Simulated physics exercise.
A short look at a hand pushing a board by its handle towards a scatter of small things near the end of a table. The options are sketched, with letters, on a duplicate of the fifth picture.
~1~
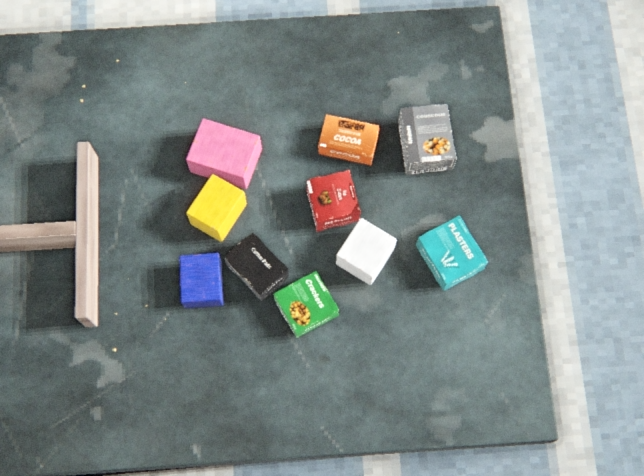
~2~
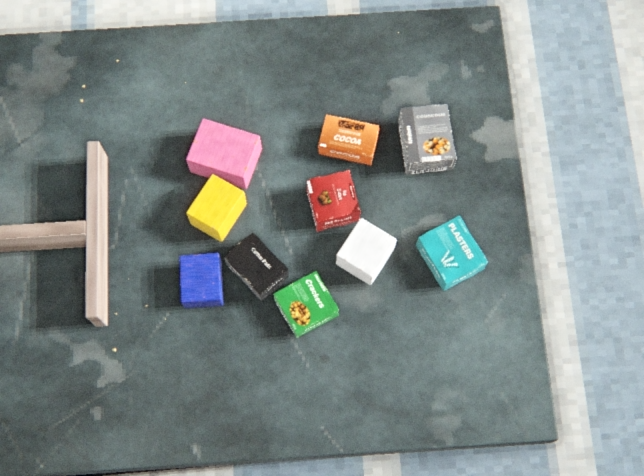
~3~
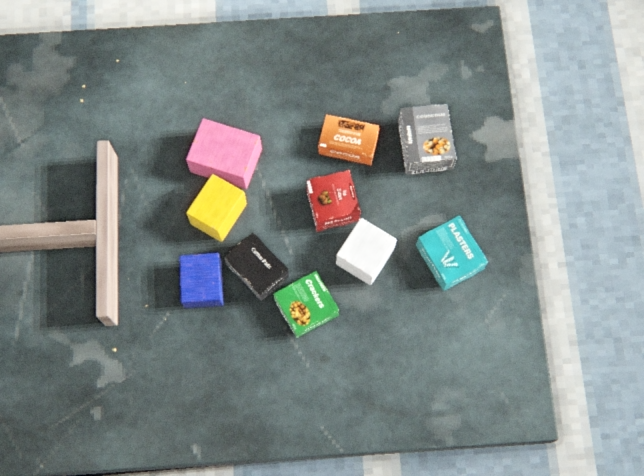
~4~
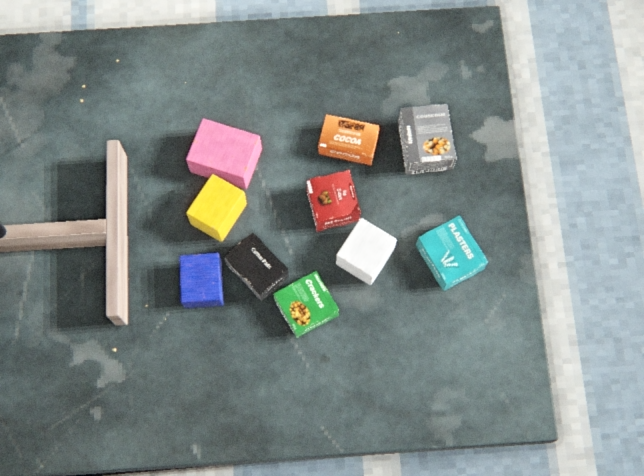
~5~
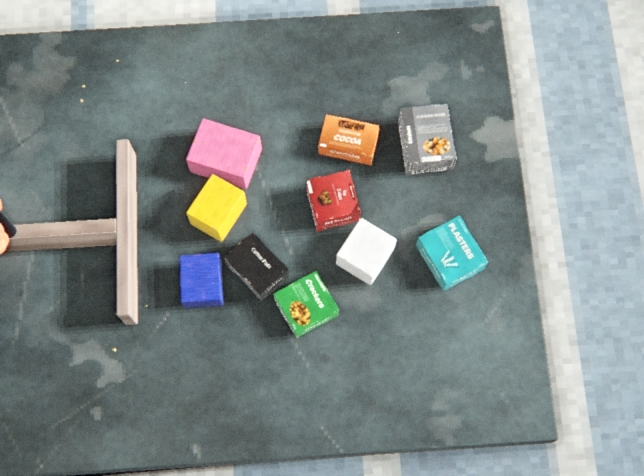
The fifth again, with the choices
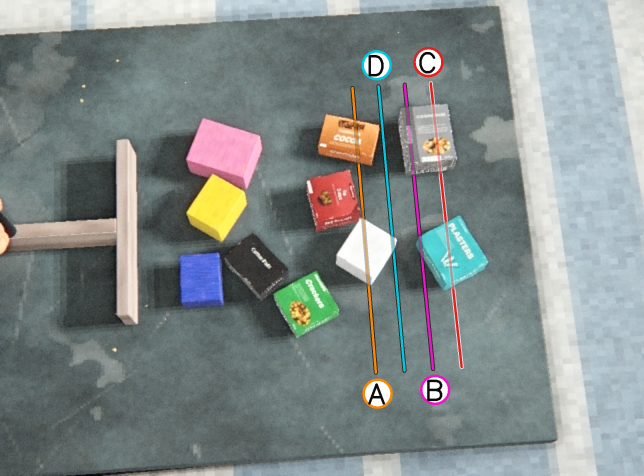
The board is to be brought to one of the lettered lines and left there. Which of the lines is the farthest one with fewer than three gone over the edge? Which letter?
As far as mark B.
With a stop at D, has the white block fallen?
By then, no.
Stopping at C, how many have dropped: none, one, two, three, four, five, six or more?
Four.
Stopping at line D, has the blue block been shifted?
Yes.
On the marked copy, A at (364, 224); B at (418, 220); C at (445, 219); D at (391, 222).
With B. Early on, board (229, 218); green packet (312, 311); pink block (265, 144).
Further on, board (336, 211); grey packet (477, 136); turquoise box (491, 254).
At the end, board (416, 206); grey packet over the edge; turquoise box over the edge; two fallen.
As for the rest, A is within the limit but short; C drops four; D is within the limit but short.
